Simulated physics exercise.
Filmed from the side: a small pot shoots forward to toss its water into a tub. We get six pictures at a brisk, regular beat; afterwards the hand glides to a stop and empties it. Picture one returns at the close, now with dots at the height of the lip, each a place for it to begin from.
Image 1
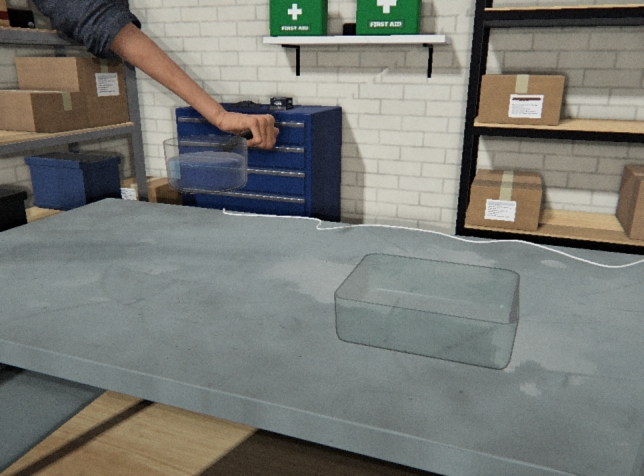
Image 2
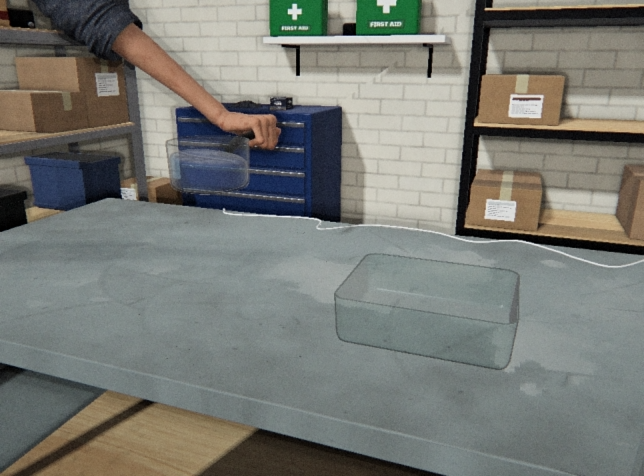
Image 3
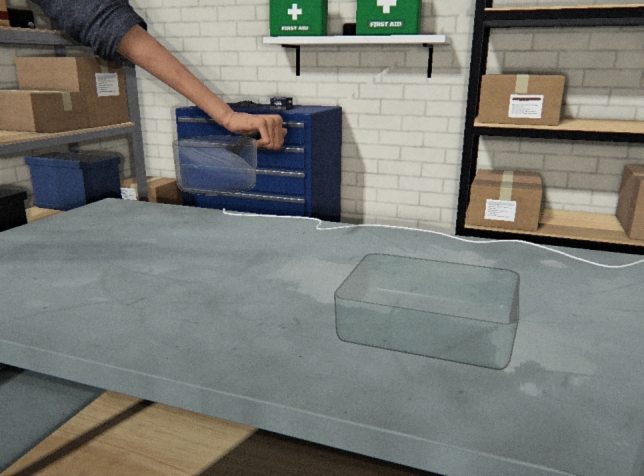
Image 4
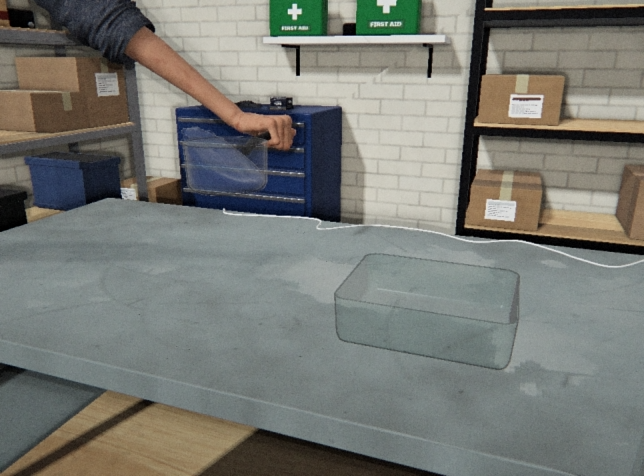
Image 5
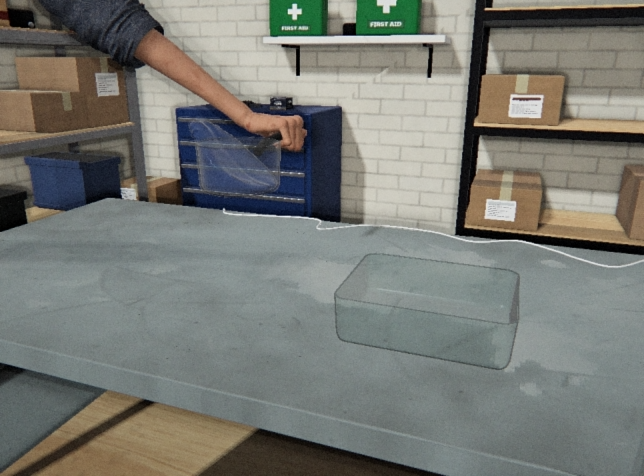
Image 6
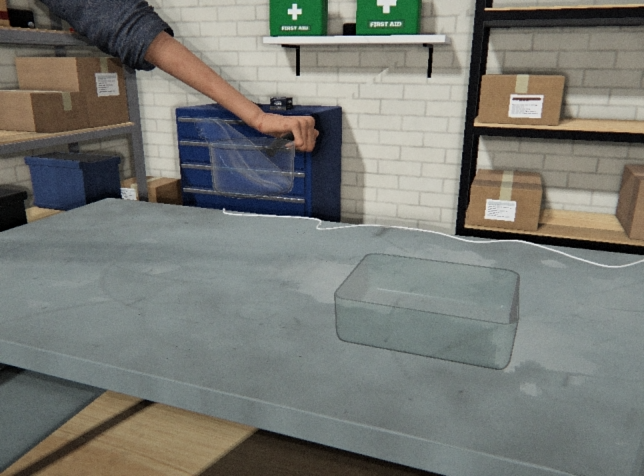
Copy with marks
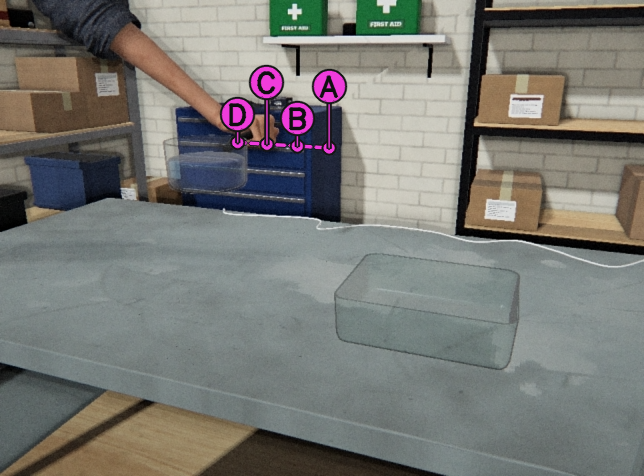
A clear container gripped by a hand moved a short way right above the gray table, and water started slipping over its rim, while an empty-looking clear tub sat still on the tabletop.
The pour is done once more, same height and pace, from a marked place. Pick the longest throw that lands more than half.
Spot C just does it.
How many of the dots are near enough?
Three of them.
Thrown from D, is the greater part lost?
Yes, that goes wrong.
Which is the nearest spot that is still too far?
The answer is D.
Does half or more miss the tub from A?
No.
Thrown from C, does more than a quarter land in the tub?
Yes.
In magenta, A at (329, 148); B at (297, 146); C at (266, 144); D at (237, 142).
With A, about 81 % lands in the tub, 8 % falls short and 11 % goes beside or beyond.
With B, about 81 % lands in the tub, 9 % falls short and 10 % goes beside or beyond.
With C, about 75 % lands in the tub, 14 % falls short and 11 % goes beside or beyond.
With D, about 24 % lands in the tub, 69 % falls short and 7 % goes beside or beyond.
